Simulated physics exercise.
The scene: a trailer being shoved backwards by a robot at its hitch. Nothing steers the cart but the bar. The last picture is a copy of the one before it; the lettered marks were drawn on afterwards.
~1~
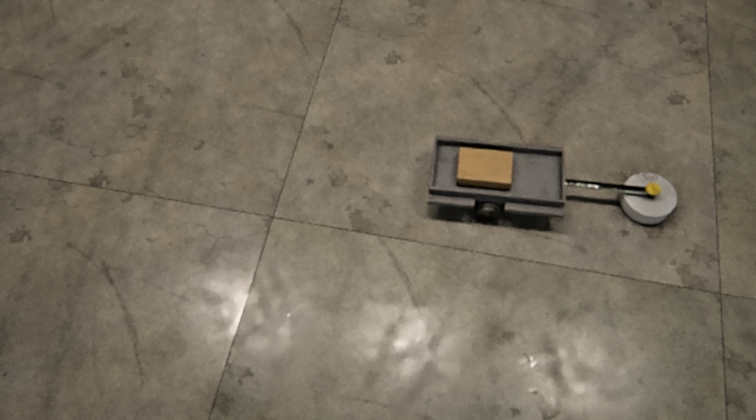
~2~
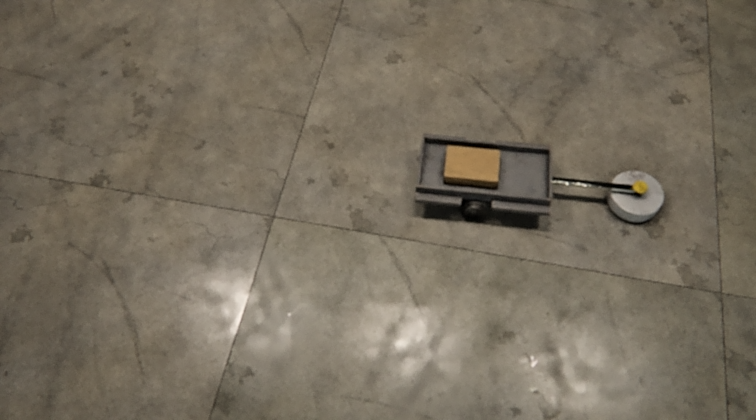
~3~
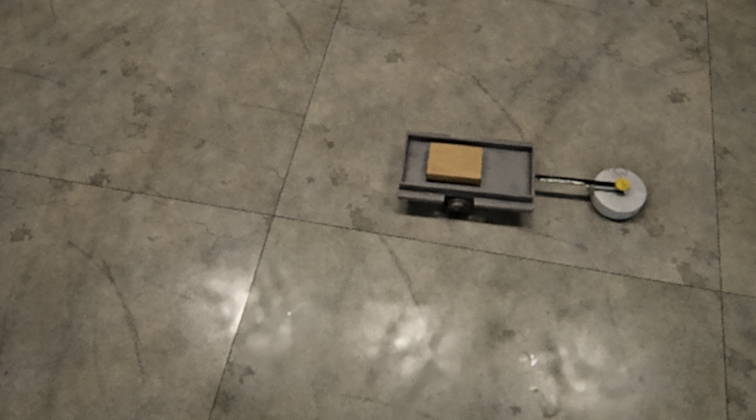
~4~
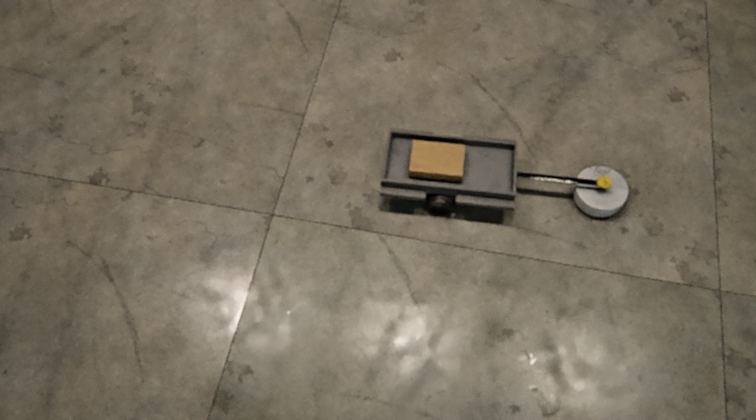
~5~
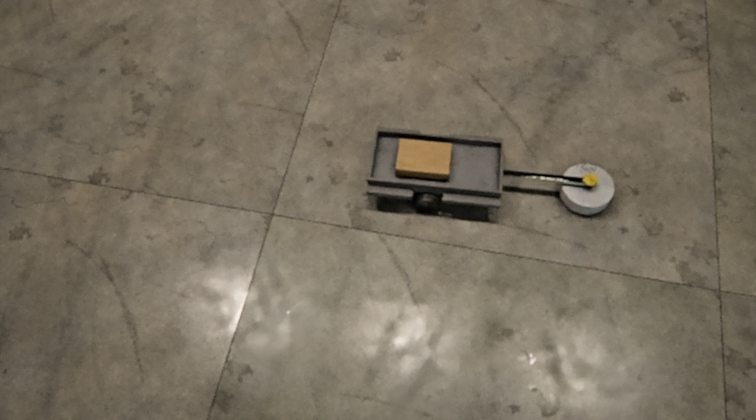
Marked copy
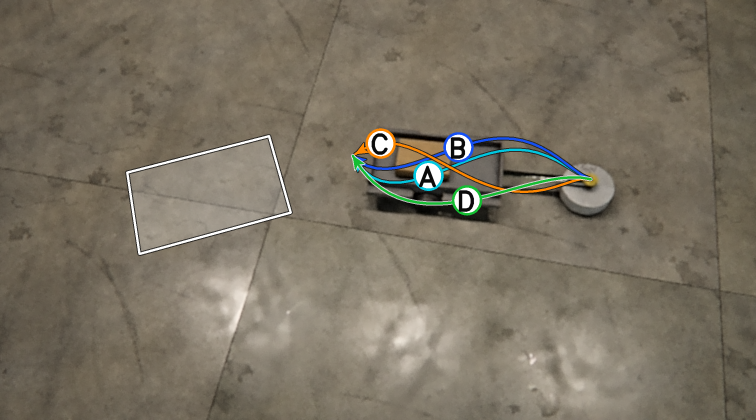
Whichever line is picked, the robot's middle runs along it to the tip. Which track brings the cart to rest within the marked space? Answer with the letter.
The robot should drive B.
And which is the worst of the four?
Route D.
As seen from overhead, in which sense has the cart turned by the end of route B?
It turns anticlockwise.
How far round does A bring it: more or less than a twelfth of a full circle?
Less.
On the marked copy, A from (591, 179) via (463, 162) to (354, 158); B from (591, 179) via (467, 144) to (353, 156); C from (591, 179) via (468, 177) to (355, 154); D from (591, 179) via (457, 202) to (353, 156); the bay at (207, 192).
Following B. Soon after the start, robot (509, 147), cart (365, 167).
Later, robot (423, 168), cart (273, 185).
In the end, robot (354, 164), cart (204, 196); the cart stands in the bay.
As for the rest, A leaves the cart at (203, 163), out of the bay; C leaves the cart at (215, 124), out of the bay; D leaves the cart at (238, 92), out of the bay.
